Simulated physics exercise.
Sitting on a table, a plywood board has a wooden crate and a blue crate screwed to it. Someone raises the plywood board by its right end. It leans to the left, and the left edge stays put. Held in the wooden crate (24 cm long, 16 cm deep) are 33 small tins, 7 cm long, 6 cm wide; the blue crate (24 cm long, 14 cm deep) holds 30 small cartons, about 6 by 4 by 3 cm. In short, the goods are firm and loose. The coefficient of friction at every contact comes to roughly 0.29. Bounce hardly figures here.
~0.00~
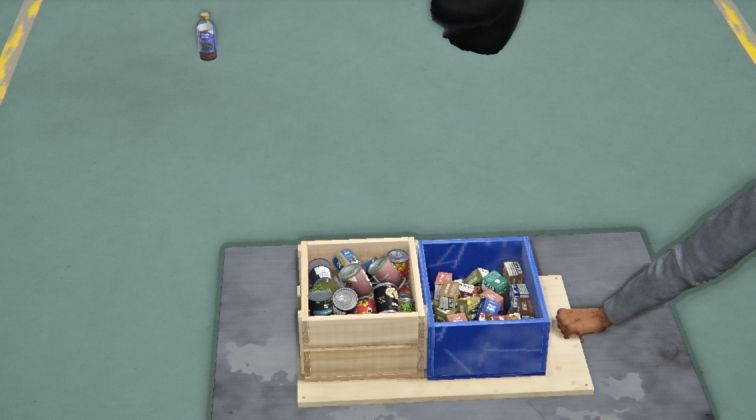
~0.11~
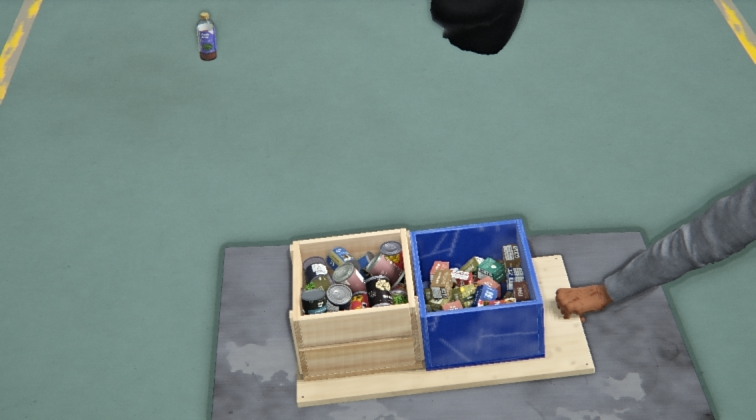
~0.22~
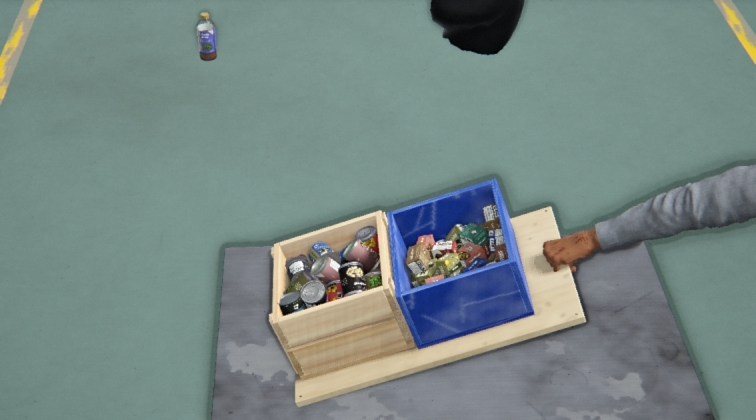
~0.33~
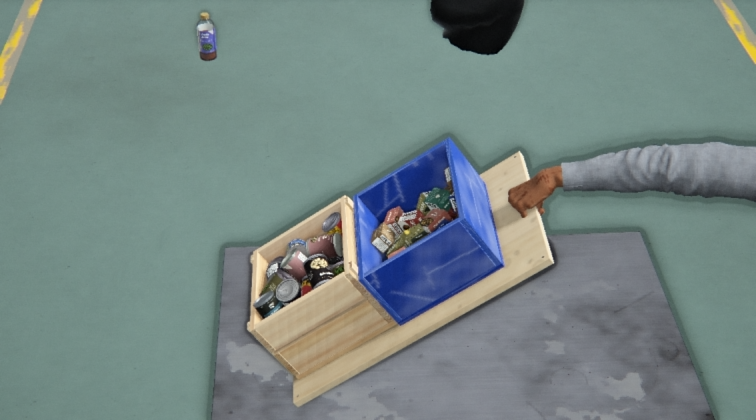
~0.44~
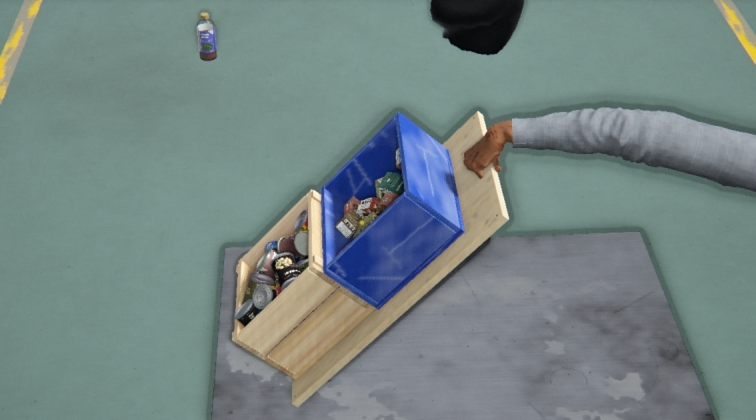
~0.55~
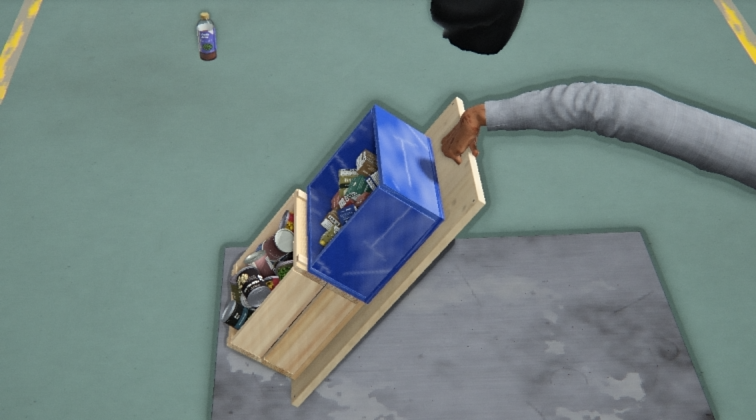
A plywood board carrying a wooden crate of small tins on the left and a blue crate of small cartons on the right rests on a grey table above a green floor, seen from above by a still camera. A bottle and a dark object lie beyond. A grey-sleeved arm raises the board's right end, leaning both crates steeply leftward as their contents shift but stay inside.
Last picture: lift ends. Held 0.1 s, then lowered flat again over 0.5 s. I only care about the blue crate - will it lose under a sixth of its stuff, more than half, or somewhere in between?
It will lose under a sixth.
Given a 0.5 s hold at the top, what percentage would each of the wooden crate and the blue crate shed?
That would cost wooden crate 10 per cent of its load and blue crate 0 per cent.
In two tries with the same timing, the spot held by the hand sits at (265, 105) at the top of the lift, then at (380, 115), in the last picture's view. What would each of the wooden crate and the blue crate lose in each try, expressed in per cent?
First try, then second: The wooden crate sheds 70 then 40 per cent, and the blue crate sheds 100 then 60 per cent.
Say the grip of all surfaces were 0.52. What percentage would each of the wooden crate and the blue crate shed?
Wooden crate 30, blue crate 10 per cent.
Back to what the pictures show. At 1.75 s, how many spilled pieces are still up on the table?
Piece count: Roughly 2.
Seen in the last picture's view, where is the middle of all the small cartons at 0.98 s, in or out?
At about (441, 288).
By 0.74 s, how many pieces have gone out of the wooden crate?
Wooden crate - close to 1.
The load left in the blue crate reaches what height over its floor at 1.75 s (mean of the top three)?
Roughly 11 cm high.
After 0.74 s, tilt 48°; the wooden crate is down by 1 of 33 and the blue crate has all 30.
After 0.98 s, tilt 14°; the wooden crate is down by 4 of 33 and the blue crate has all 30.
After 1.32 s, tilt 0°; the wooden crate is down by 4 of 33 and the blue crate has all 30.
Final count (at 1.75 s), the wooden crate is down by 4 of 33 and the blue crate has all 30. Asked share, 0 of 30, 0 per cent.
